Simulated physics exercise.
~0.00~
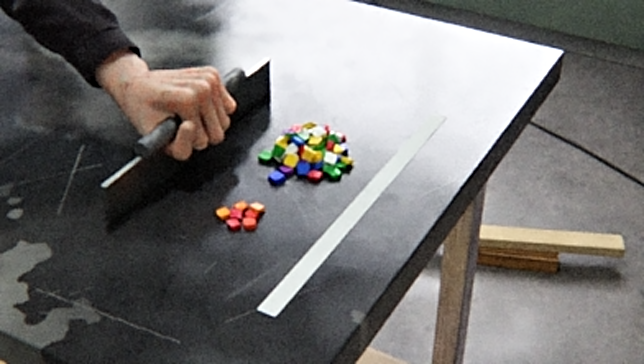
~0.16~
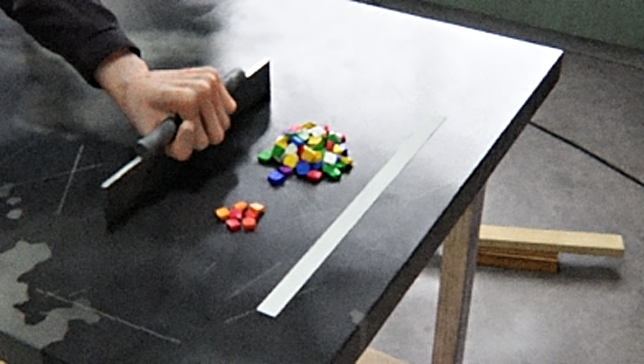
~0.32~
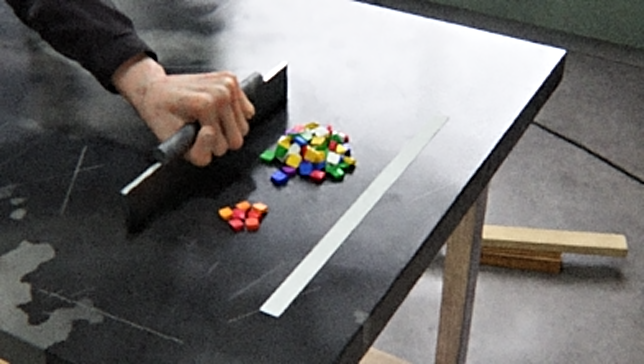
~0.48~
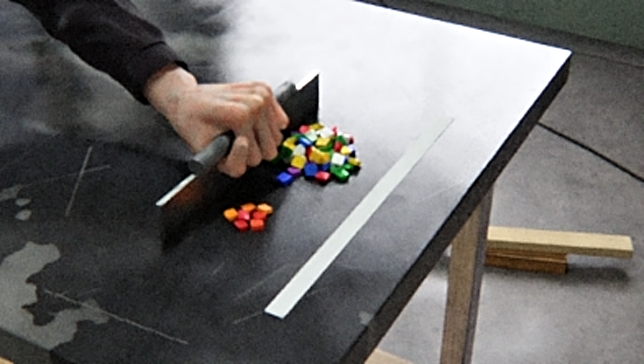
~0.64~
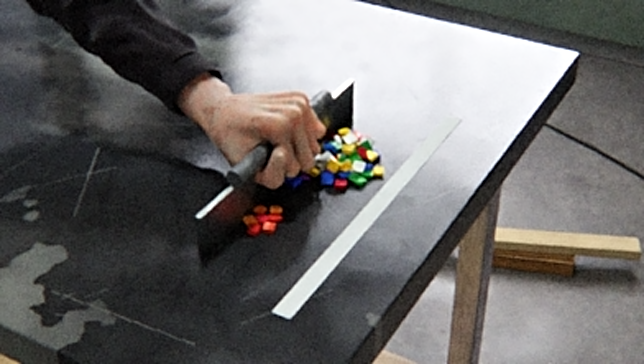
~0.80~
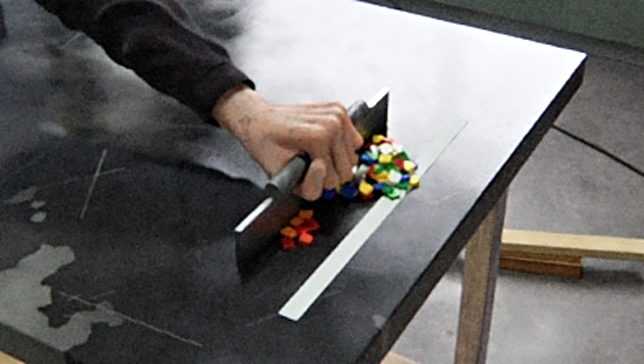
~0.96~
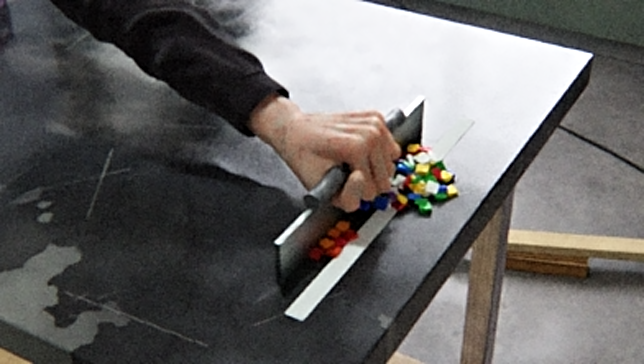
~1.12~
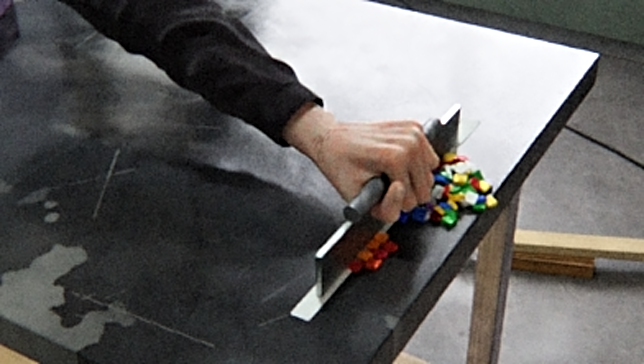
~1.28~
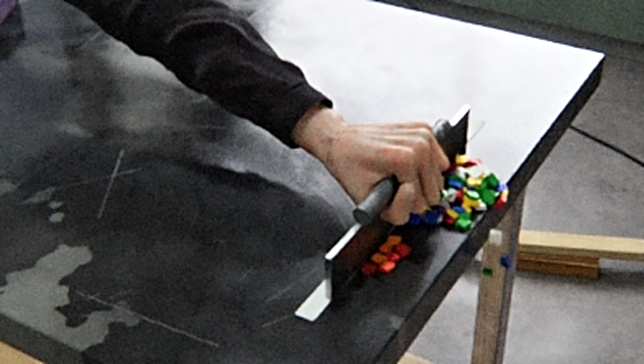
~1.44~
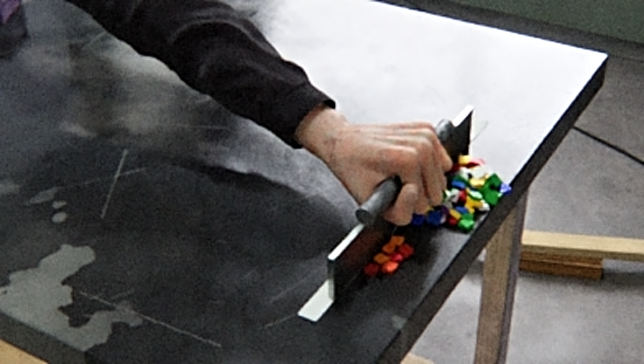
A hand pushed two piles of small colourful blocks across a dark table with a scraper, heading right toward the edge, and stopped at a white strip, leaving the small red and orange pile on the table while a few from the bigger mixed pile went over.
